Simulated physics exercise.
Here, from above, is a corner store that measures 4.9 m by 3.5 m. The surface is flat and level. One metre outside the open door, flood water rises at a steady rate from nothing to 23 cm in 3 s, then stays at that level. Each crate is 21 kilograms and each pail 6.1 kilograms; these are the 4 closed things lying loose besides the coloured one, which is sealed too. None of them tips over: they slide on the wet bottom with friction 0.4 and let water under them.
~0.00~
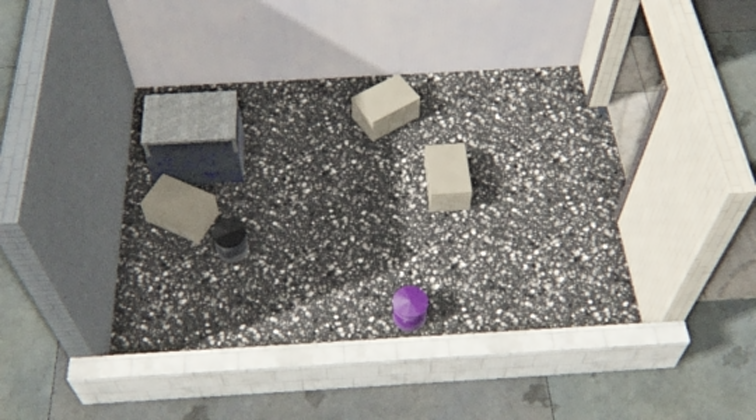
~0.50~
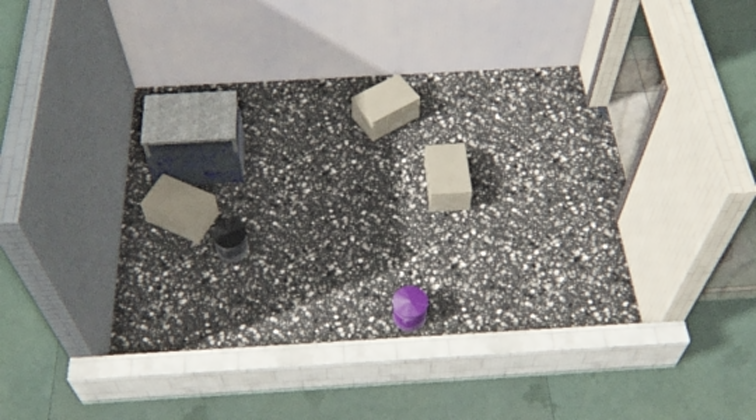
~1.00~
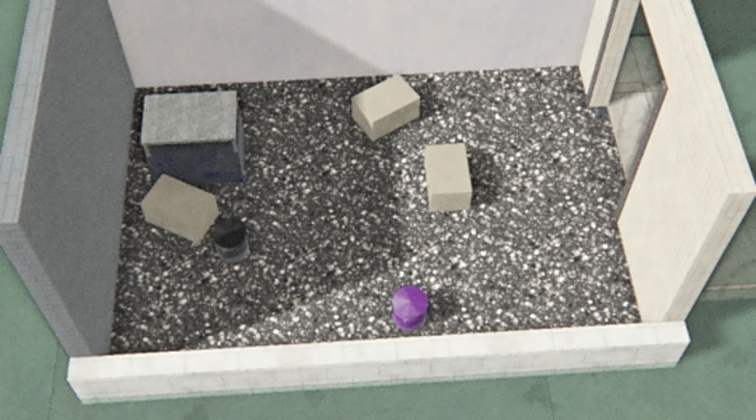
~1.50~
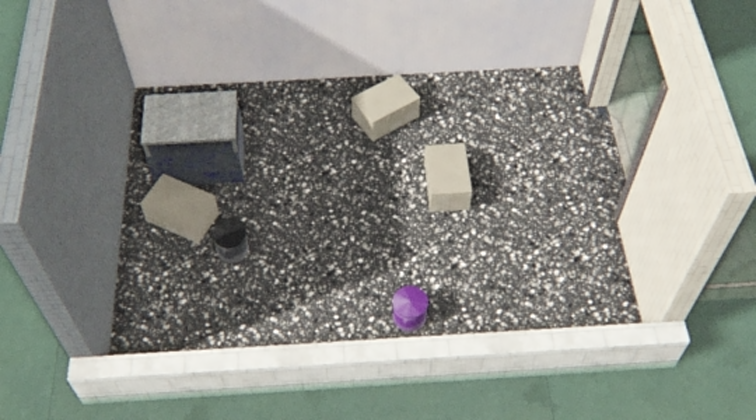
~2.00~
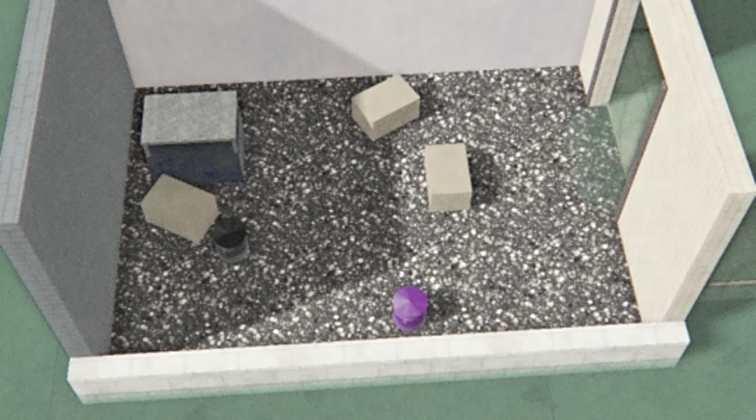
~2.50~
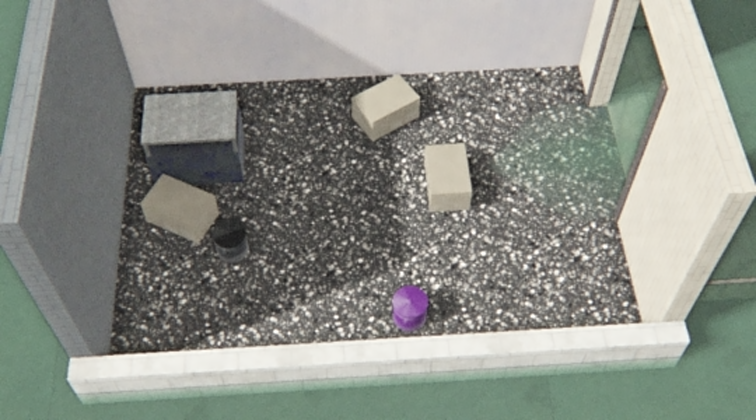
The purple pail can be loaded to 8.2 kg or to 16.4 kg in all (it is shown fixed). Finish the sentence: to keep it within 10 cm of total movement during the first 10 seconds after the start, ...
To keep it within 10 cm in that time, only the heavier load works.
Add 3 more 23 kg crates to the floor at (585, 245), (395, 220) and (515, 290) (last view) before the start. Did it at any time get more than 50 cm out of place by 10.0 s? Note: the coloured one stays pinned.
First: Inside the limit; second: Beyond the limit; third: Inside the limit.
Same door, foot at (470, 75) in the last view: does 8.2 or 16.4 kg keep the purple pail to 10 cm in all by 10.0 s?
Then no option works.
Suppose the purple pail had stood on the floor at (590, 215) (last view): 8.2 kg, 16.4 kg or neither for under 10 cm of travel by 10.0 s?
Well, must use the heavier.
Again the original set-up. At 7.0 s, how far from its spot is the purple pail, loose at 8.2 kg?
Around 30 centimetres out of place.
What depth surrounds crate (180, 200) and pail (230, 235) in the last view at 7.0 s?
First roughly 4 cm, second roughly 4 cm.
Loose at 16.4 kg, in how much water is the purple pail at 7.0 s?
6 cm, roughly.
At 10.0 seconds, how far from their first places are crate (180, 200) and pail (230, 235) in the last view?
First 60 cm, then 120 cm.
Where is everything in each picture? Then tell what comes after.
The purple pail at (410, 301) rests on the ground; 0.0 m2 under water; 0 of 5 have shifted, in the first frame.
The purple pail at (410, 301) rests on the ground; water covers 0.0 m2; 0 of 5 have shifted, in the second frame.
The purple pail at (410, 301), on the bottom; water covers 0.0 m2; 0 of 5 have shifted, in the third frame.
The purple pail at (410, 301), on the bottom; 0.0 m2 under water; 0 of 5 have shifted, in the fourth frame.
The purple pail at (410, 301), on the bottom; water covers 0.4 m2; 0 of 5 have shifted, in the fifth frame.
The purple pail at (410, 301) rests on the ground; 1.2 m2 under water; 0 of 5 have shifted, in the sixth frame.
After 3.5 s the purple pail would be 0 cm from its start with 8.2 kg and 0 cm from its start with 16.4 kg; 0 cm of water round it then.
After 4.5 s the purple pail would be 2 cm from its start with 8.2 kg and 0 cm from its start with 16.4 kg; 5 cm of water round it then.
After 7.0 s the purple pail would be 29 cm from its start with 8.2 kg and 0 cm from its start with 16.4 kg; 6 cm of water round it then.
After 10.0 s the purple pail would be 22 cm from its start with 8.2 kg and 0 cm from its start with 16.4 kg; 10 cm of water round it then.
